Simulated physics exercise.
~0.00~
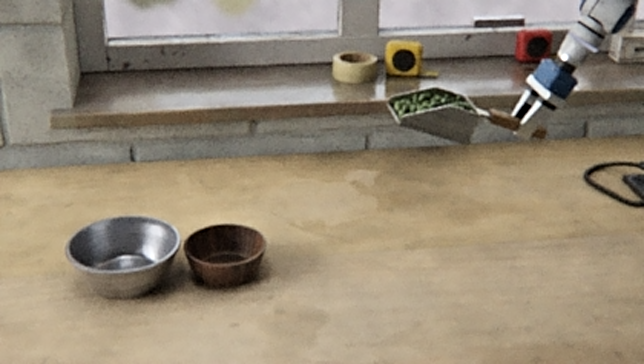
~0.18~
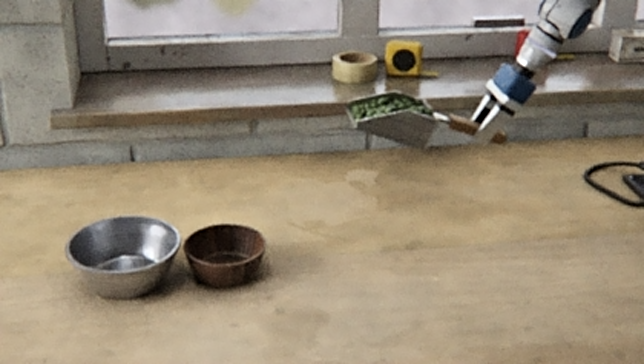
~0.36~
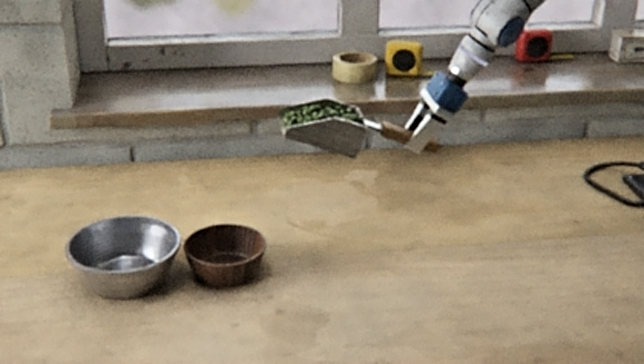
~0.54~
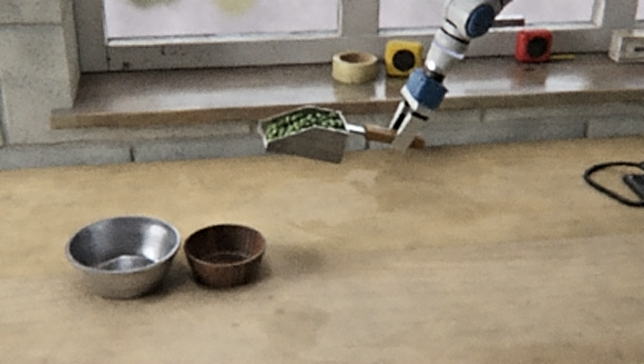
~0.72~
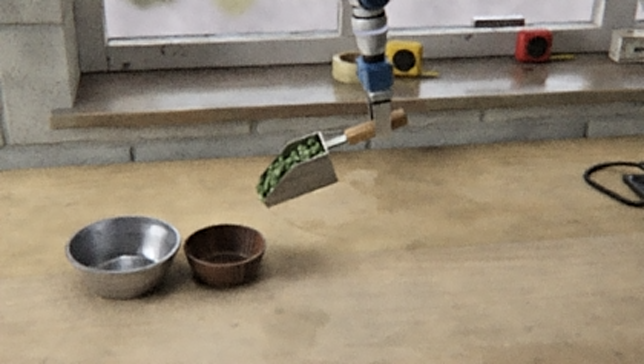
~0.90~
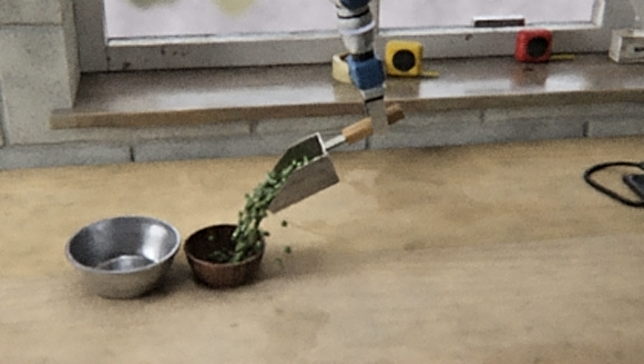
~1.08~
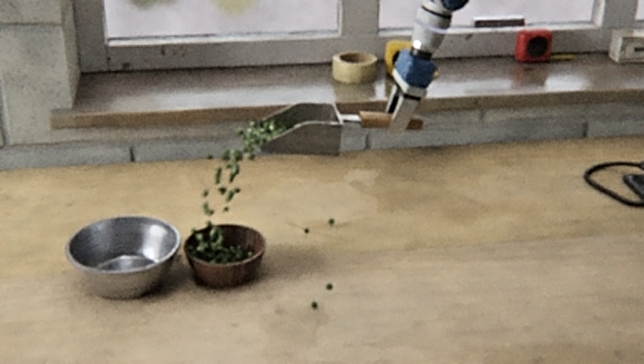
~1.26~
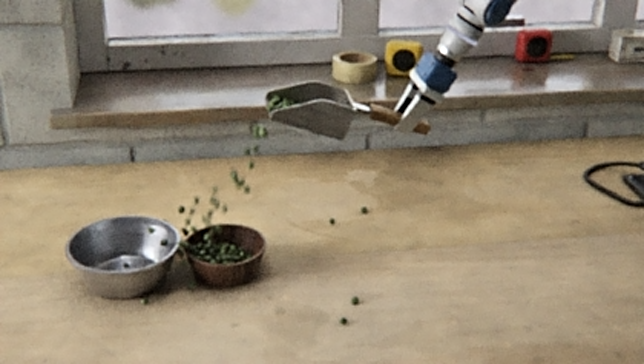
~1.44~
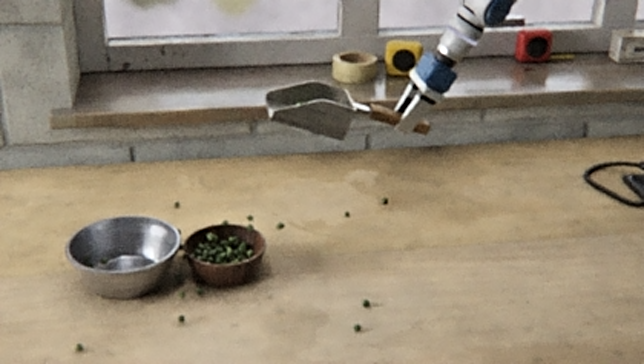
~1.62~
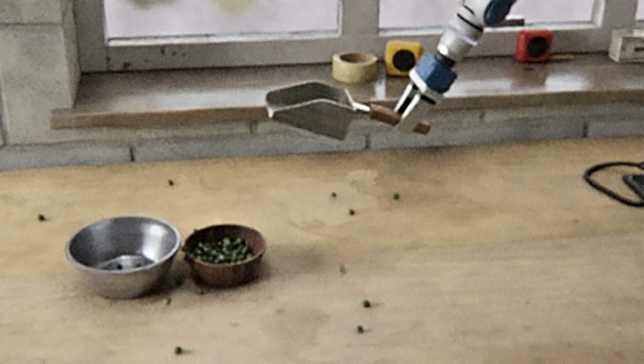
A robot arm carries a metal scoop heaped with green beads leftward above a wooden table, tips it to pour most of them into a small brown bowl, then tilts it back and holds still, with stray beads scattered on the table and a few in the silver bowl.
